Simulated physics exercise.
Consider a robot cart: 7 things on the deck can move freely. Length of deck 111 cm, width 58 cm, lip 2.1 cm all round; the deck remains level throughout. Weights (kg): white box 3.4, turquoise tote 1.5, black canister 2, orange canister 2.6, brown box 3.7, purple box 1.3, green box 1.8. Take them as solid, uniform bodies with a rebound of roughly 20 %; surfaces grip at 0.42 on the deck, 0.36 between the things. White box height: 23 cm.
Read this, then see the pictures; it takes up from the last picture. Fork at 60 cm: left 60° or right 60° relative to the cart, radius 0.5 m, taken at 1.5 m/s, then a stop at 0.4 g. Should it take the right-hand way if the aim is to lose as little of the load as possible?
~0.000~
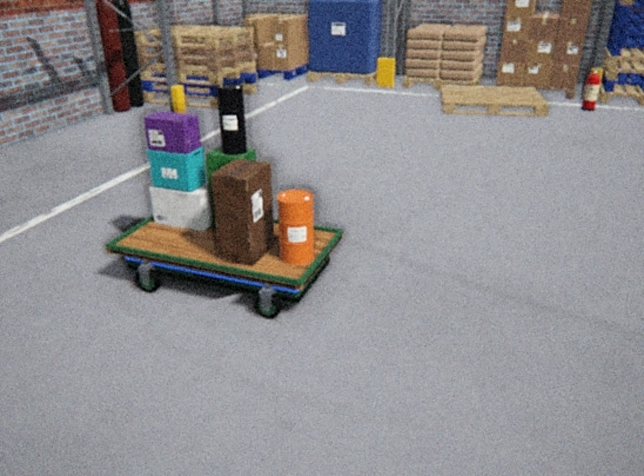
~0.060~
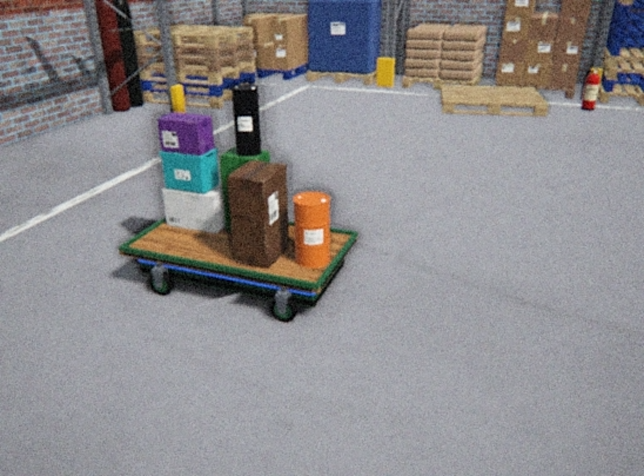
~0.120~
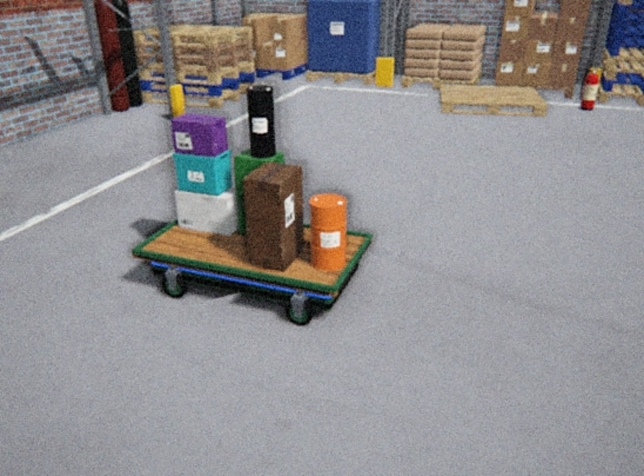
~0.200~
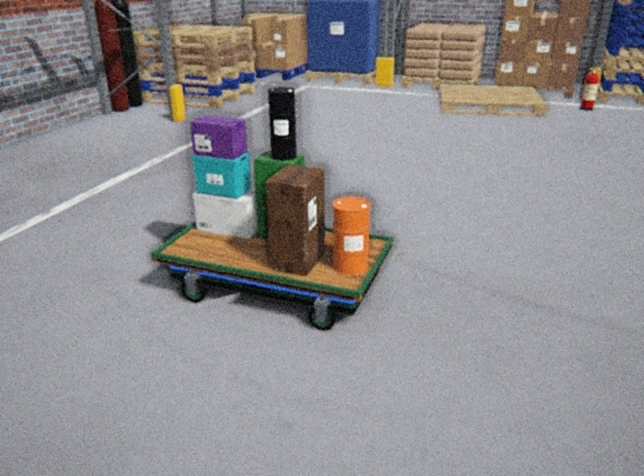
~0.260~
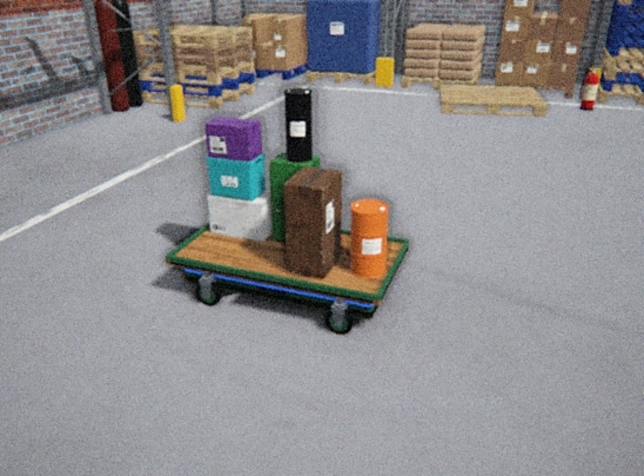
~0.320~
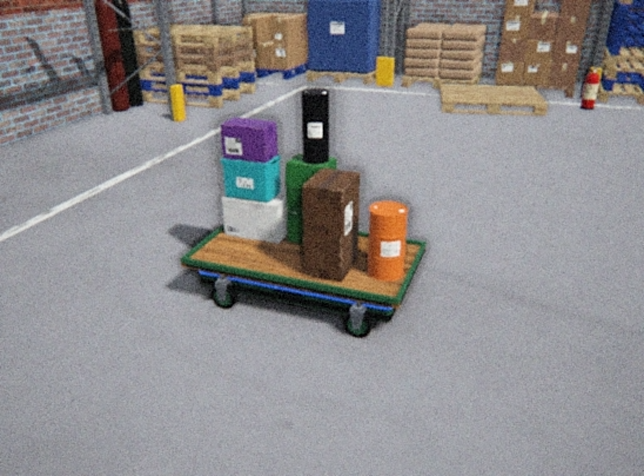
No, it should go left.
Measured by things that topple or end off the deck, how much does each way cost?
Going left: 4; going right: 6.
Turning left. By 0.72 s, cart has run 108 cm, turned 38°; orange canister now off the deck; black canister tilted 23°; brown box tilted 27°.
By 1.02 s, cart has run 152 cm, turned 60°; black canister and brown box now off the deck; green box on its side.
By 1.72 s, cart has run 171 cm, turned 60°, stopped; turquoise tote 3 cm from its spot near (426, 161); green box on its side; purple box 4 cm from its spot.
When it is over (3.7 s), off the deck, black canister, orange canister and brown box; lying over on the deck, green box; the other 3 within 10 cm of the start. End places, in pixels of the last picture, white box near (421, 197), turquoise tote near (426, 161).
Turning right instead, turquoise tote, black canister, orange canister, brown box, purple box and green box tipped over or off the deck, 6 of 7 in all.
